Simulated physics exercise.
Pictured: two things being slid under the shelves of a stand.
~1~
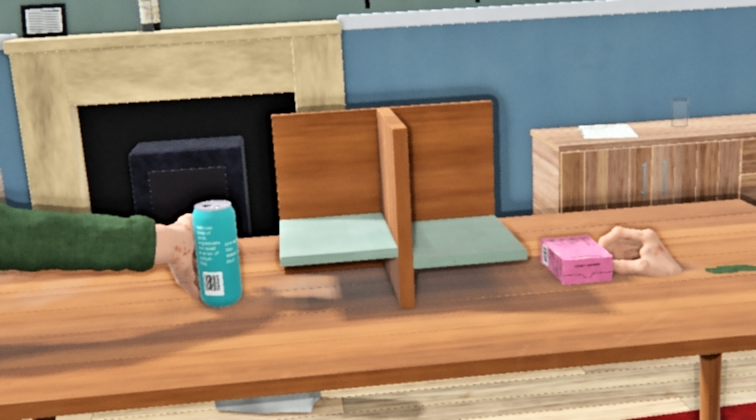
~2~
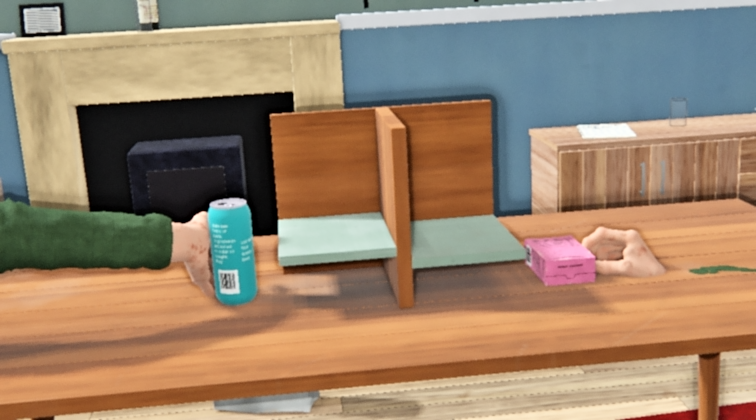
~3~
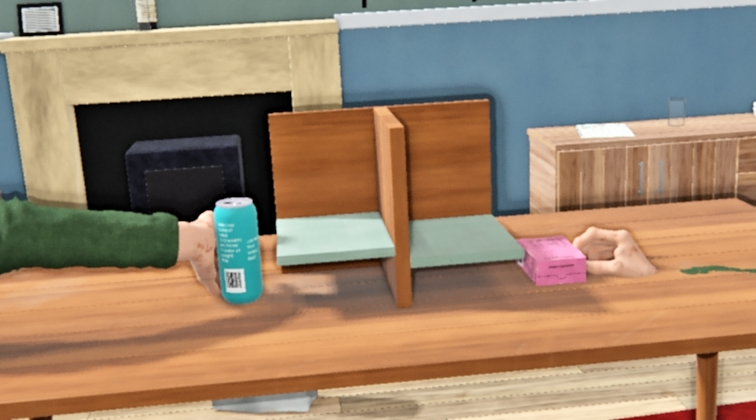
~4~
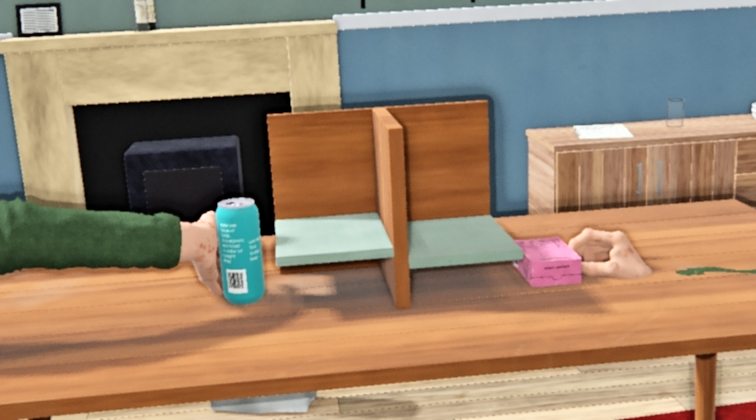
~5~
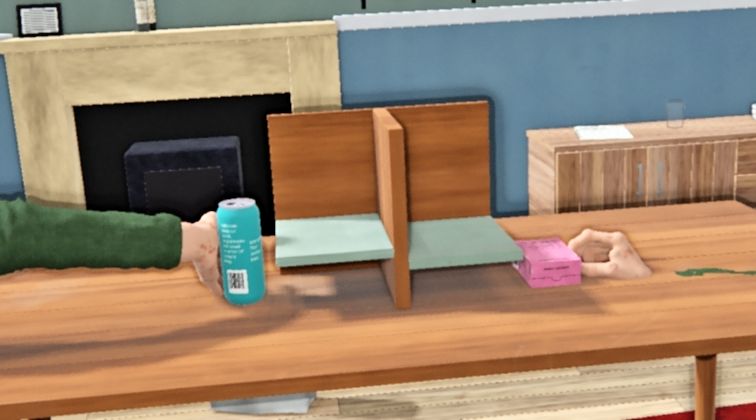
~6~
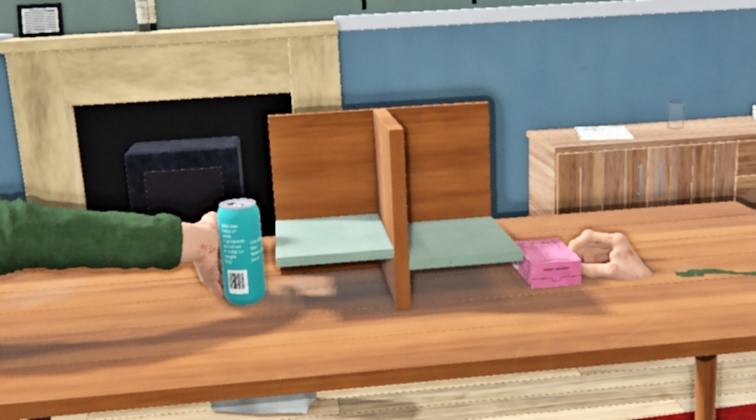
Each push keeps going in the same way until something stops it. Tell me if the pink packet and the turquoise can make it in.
As it turns out, the pink packet goes under, the turquoise can stops at the shelf.
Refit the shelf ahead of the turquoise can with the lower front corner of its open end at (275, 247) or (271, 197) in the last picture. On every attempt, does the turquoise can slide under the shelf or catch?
In order, it is held back and then passes beneath.
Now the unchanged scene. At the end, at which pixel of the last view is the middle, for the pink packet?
(473, 269).
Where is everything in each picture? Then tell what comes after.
In the first picture, hands sliding the things forward; pink packet (576, 259); turquoise can (218, 254); shelf (395, 203).
In the second picture, hands sliding the things forward; turquoise can (233, 253); shelf (393, 203).
In the third picture, hands sliding the things forward; pink packet (550, 260); shelf (392, 202).
In the fourth picture, hands sliding the things forward; turquoise can (241, 252); shelf (390, 203).
In the fifth picture, hands sliding the things forward; pink packet (545, 262); shelf (391, 204).
In the sixth picture, hands sliding the things forward; pink packet (545, 263); turquoise can (242, 253); shelf (391, 204).
Then, 0.24 s later than the last frame, pink packet sliding up to the opening near (533, 264); turquoise can sliding up to the opening near (255, 252).
Then, 0.42 s later than the last frame, pink packet part of the way in near (508, 266); turquoise can stopped at the opening near (256, 251).
Then, 0.58 s later than the last frame, pink packet all the way in near (484, 268); turquoise can stopped at the opening near (256, 251).
When it is over, the pink packet slides in, near (473, 269); the turquoise can catches on the edge, near (256, 251).
